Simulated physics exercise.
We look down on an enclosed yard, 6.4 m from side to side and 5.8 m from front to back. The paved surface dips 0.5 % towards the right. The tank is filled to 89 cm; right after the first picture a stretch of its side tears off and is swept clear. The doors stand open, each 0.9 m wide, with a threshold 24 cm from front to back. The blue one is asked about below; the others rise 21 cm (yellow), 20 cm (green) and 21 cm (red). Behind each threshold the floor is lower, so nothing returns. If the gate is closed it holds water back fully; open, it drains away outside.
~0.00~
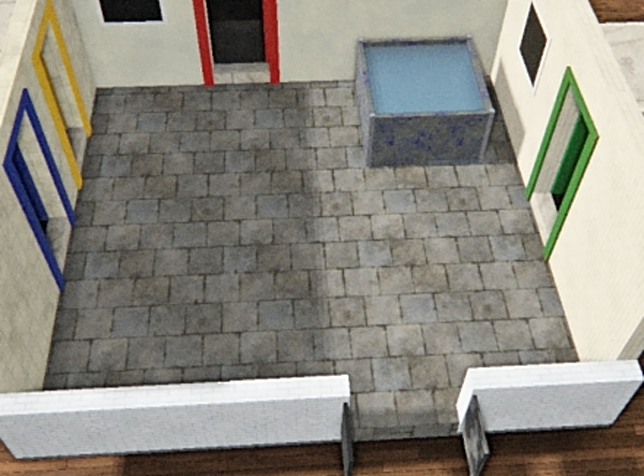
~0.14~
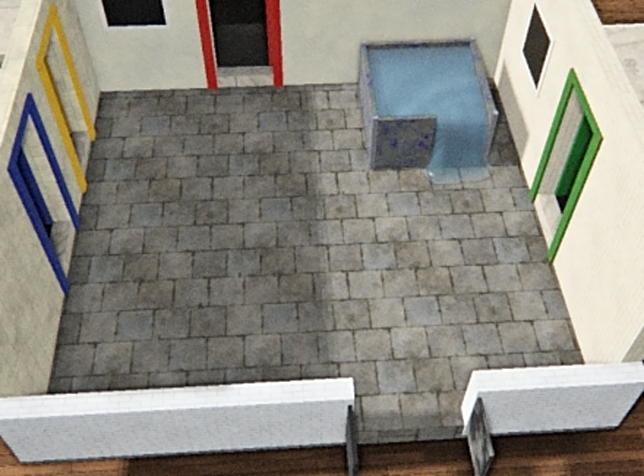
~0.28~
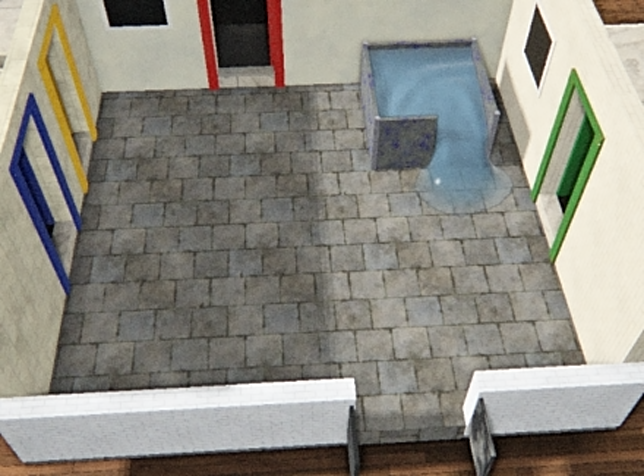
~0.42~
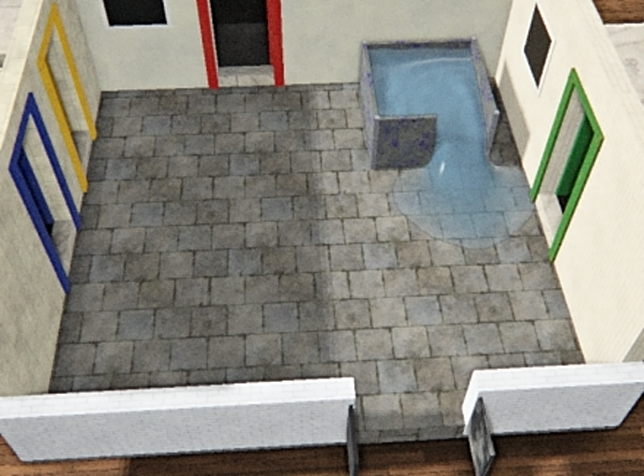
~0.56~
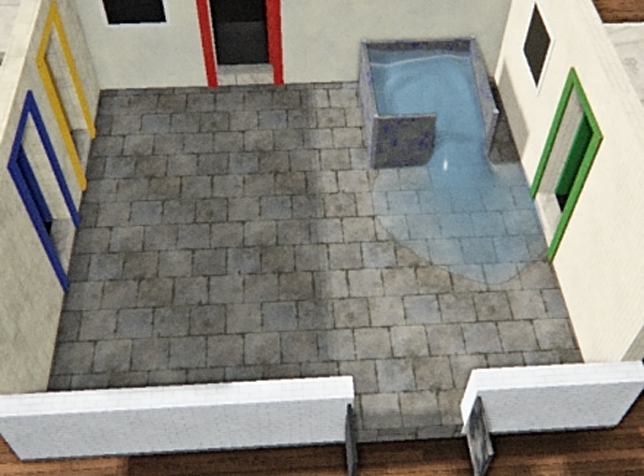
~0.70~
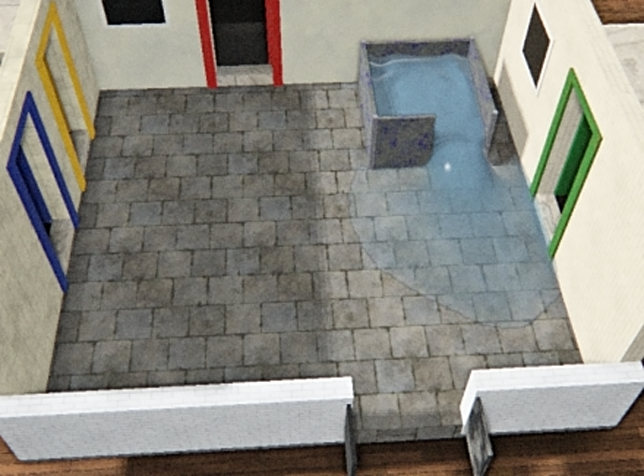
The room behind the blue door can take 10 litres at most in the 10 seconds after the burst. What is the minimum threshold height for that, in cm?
It would have to be roughly 6 cm high.
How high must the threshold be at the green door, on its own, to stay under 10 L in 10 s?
About 24 cm at green.
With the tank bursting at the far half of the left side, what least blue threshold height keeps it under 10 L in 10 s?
About 9.0 cm.
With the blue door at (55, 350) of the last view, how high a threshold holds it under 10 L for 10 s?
About 14.5 cm.
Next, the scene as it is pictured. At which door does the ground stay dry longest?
The red one.
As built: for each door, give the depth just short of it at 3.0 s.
Depths in cm: Yellow 0, green 18, blue 0, red 0.
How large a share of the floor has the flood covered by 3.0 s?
Near 40 per cent is wet.
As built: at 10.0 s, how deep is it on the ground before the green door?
Some 7.0 cm.
After 1.4 s water covers 30 % of the floor, deepest (52 cm) near (588, 398); it has not reached the blue door.
After 3.0 s water covers 40 % of the floor, deepest (30 cm) near (543, 401); it has not reached the blue door.
After 10.0 s water covers 95 % of the floor, deepest (10 cm) near (98, 106); 5 cm at the blue door, 0 litres in over its 22 cm threshold.
At the blue door as built, the water arrived by 4.4 s and peaked near 10 cm at 6.8 s.
With a threshold of 5 cm, 18 litres would have come in within the 10 s; with 7 cm, 5 litres. So under 10 litres takes about 6 cm.
